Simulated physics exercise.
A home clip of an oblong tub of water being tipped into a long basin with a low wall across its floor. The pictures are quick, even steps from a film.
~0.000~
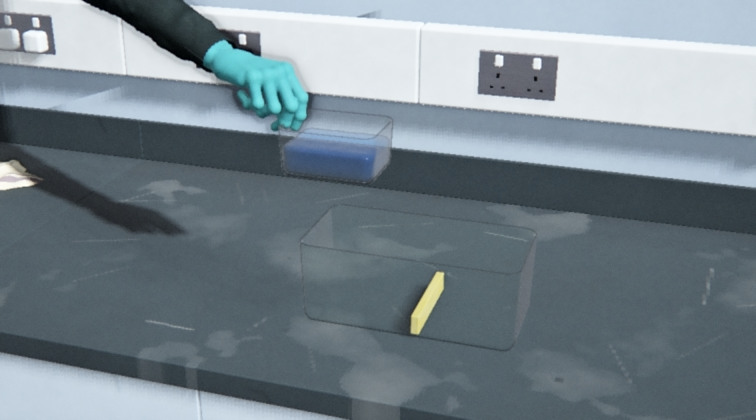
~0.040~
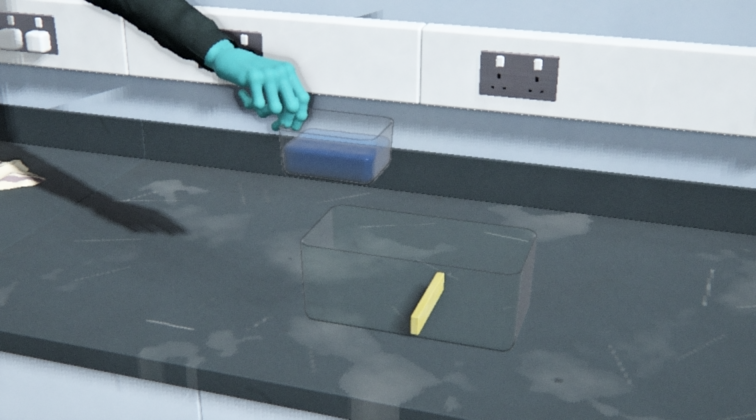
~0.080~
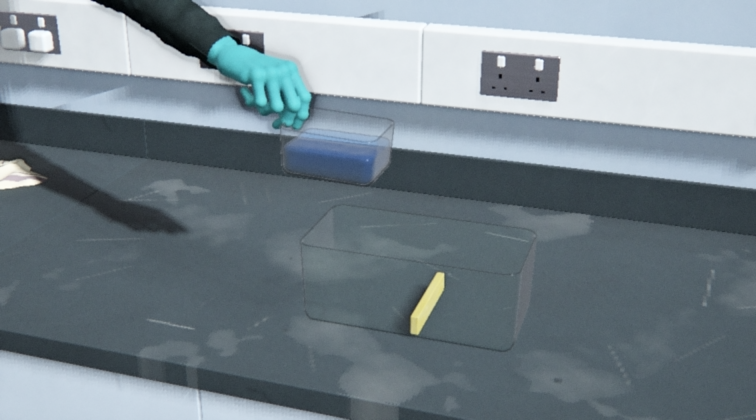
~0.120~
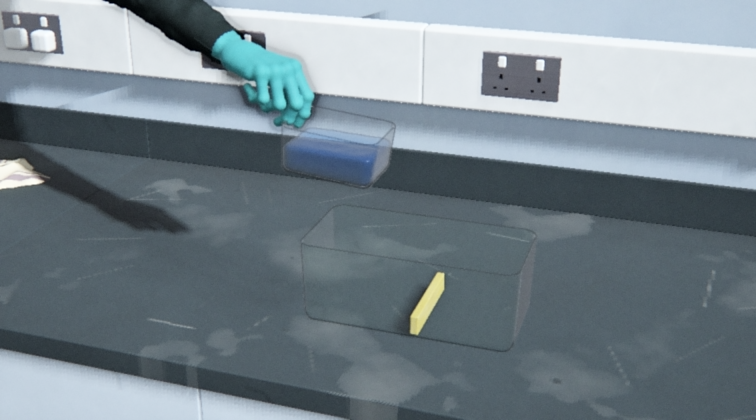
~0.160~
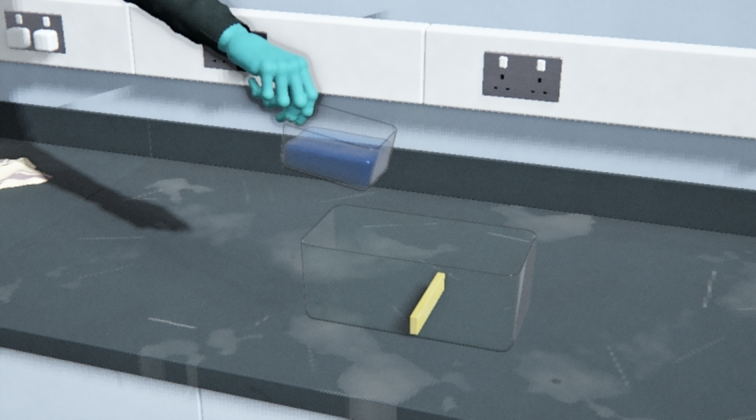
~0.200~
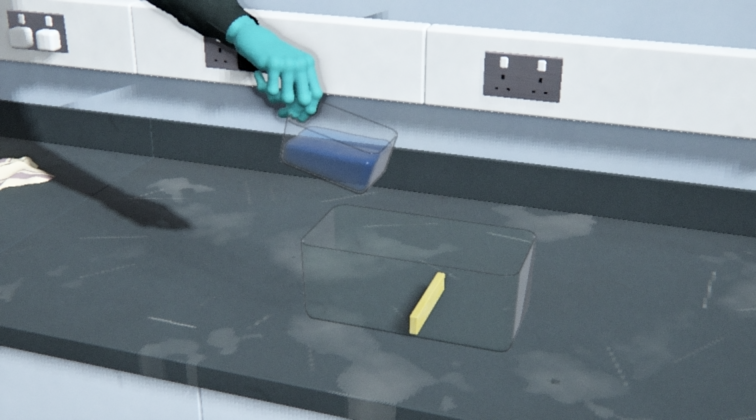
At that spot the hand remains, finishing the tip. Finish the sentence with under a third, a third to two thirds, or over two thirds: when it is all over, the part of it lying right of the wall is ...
... under a third.
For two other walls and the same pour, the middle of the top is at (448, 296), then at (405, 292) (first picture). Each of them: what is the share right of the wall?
15 % and 60 %, roughly.
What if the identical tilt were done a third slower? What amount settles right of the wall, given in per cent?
About 35 in a hundred.
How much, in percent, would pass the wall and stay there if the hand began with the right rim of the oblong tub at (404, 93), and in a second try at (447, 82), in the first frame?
First some 60, then 75 per cent.
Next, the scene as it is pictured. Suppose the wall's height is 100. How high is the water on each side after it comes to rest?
Some 50 per cent left and 20 right.
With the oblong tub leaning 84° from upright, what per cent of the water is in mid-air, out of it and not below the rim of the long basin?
About 45 %.
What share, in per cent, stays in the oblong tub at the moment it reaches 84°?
I'd put it near 35 %.
Then, 0.55 s in, the tilt is 84° and 34 per cent is still to pour, 19 is left of the wall and 0 right of it.
Then, 0.80 s in, the tilt is 118° and 4 per cent is still to pour, 68 is left of the wall and 22 right of it.
Then, 1.07 s in, the tilt is 119° and 0 per cent is still to pour, 72 is left of the wall and 26 right of it.
Then, 1.36 s in, the tilt is 119° and 0 per cent is still to pour, 72 is left of the wall and 26 right of it.
Finally, 72 per cent lies left of the wall, 26 right of it and 1 outside.
